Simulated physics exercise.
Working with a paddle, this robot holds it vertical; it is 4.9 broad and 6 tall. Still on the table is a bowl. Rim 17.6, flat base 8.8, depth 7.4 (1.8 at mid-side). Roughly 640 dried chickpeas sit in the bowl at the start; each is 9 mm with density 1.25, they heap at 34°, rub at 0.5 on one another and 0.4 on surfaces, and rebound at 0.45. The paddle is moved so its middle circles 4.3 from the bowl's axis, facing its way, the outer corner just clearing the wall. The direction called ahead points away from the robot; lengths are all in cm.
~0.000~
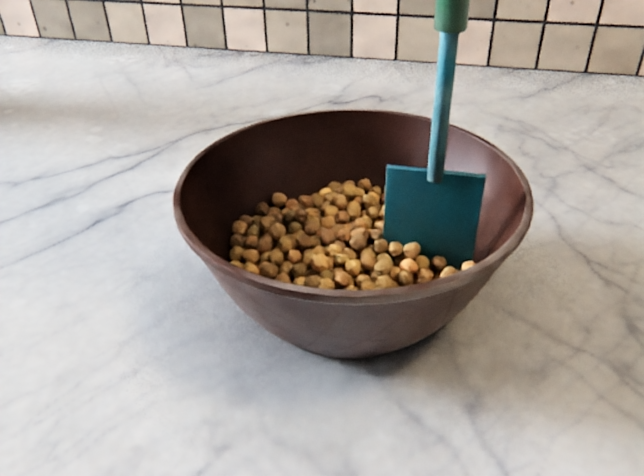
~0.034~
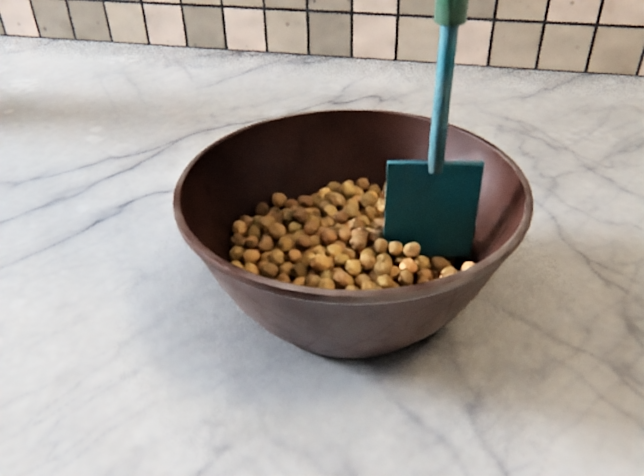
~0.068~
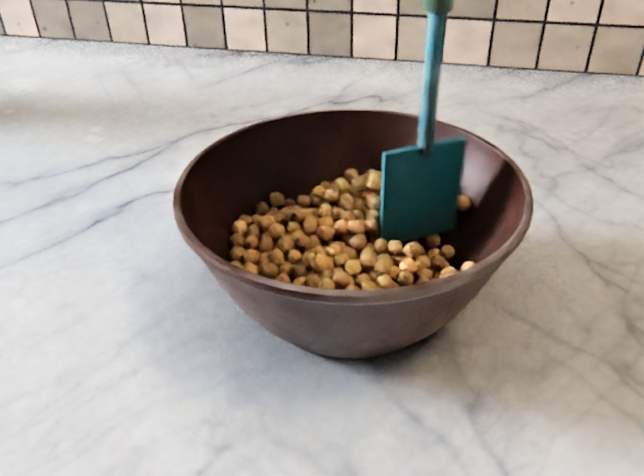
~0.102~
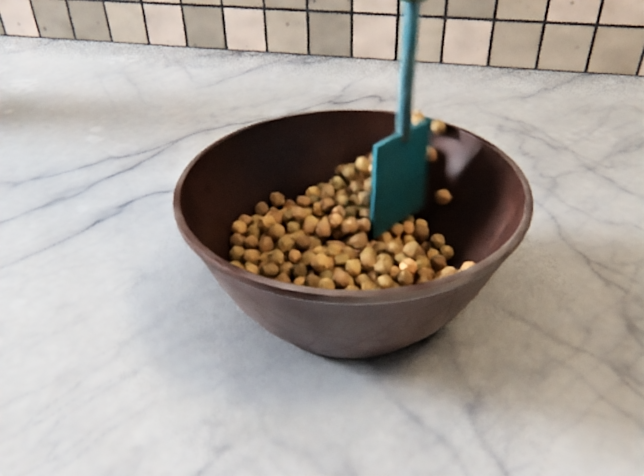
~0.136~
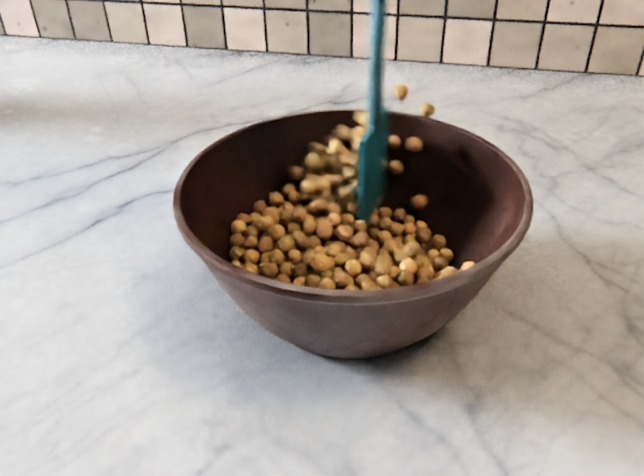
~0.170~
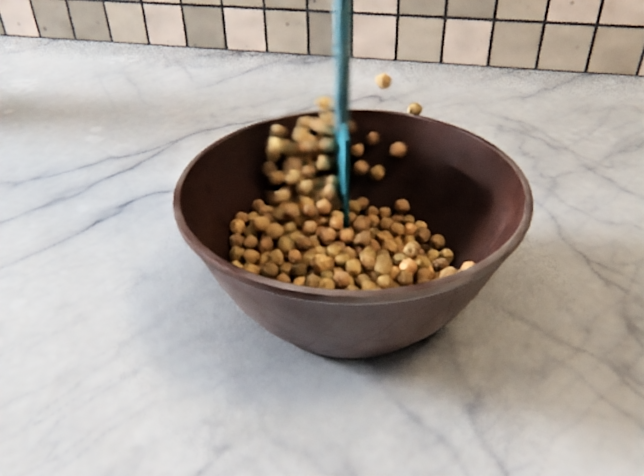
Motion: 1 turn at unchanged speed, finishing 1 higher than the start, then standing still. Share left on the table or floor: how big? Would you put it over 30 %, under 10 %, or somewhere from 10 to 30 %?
I would put it under 10 %.
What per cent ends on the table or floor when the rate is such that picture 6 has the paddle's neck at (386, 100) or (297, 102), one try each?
Some 0 and 15 per cent.
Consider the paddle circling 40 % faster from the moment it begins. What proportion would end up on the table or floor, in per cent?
Estimate: Near 15 in a hundred.
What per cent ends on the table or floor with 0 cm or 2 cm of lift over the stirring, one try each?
Try one: Around 10 %; try two: Around 5 %.
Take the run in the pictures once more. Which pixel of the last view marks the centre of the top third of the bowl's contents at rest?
Close to (405, 230).
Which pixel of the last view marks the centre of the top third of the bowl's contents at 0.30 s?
The top third is centred near (276, 260) in the last picture.
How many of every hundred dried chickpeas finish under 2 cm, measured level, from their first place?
Roughly 50 percent.
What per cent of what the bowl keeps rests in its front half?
Some 45 per cent.
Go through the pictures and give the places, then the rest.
In the first frame, paddle neck at (438, 144), 0° round; upper third of the load around (349, 245), from x 235 to 470, top at y 185; 645 in the bowl.
In the second frame, paddle neck at (438, 135), 10° round; upper third of the load around (348, 242), from x 235 to 470, top at y 185.
In the third frame, paddle neck at (428, 119), 35° round; upper third of the load around (355, 231), from x 235 to 470, top at y 165.
In the fourth frame, paddle neck at (405, 106), 59° round; upper third of the load around (351, 228), from x 235 to 470, top at y 120.
In the fifth frame, paddle neck at (375, 98), 83° round; upper third of the load around (339, 223), from x 235 to 470, top at y 90.
In the sixth frame, paddle neck at (342, 95), 108° round; upper third of the load around (320, 223), from x 235 to 470, top at y 80; 643 in the bowl, 2 in flight or on the tool.
By 0.30 s, 203° round, highest piece 9 above the table; 636 in the bowl, 4 on the table or floor, 5 in flight or on the tool.
By 0.43 s, 298° round, highest piece 10 above the table; 620 in the bowl, 11 on the table or floor, 14 in flight or on the tool.
By 0.70 s, 0° round, highest piece 6 above the table; 603 in the bowl, 42 on the table or floor.
By 1.40 s, 0° round, highest piece 6 above the table; 603 in the bowl, 42 on the table or floor.
Final count, 603 in the bowl, 42 on the table or floor. That is 7 % on the table or floor.
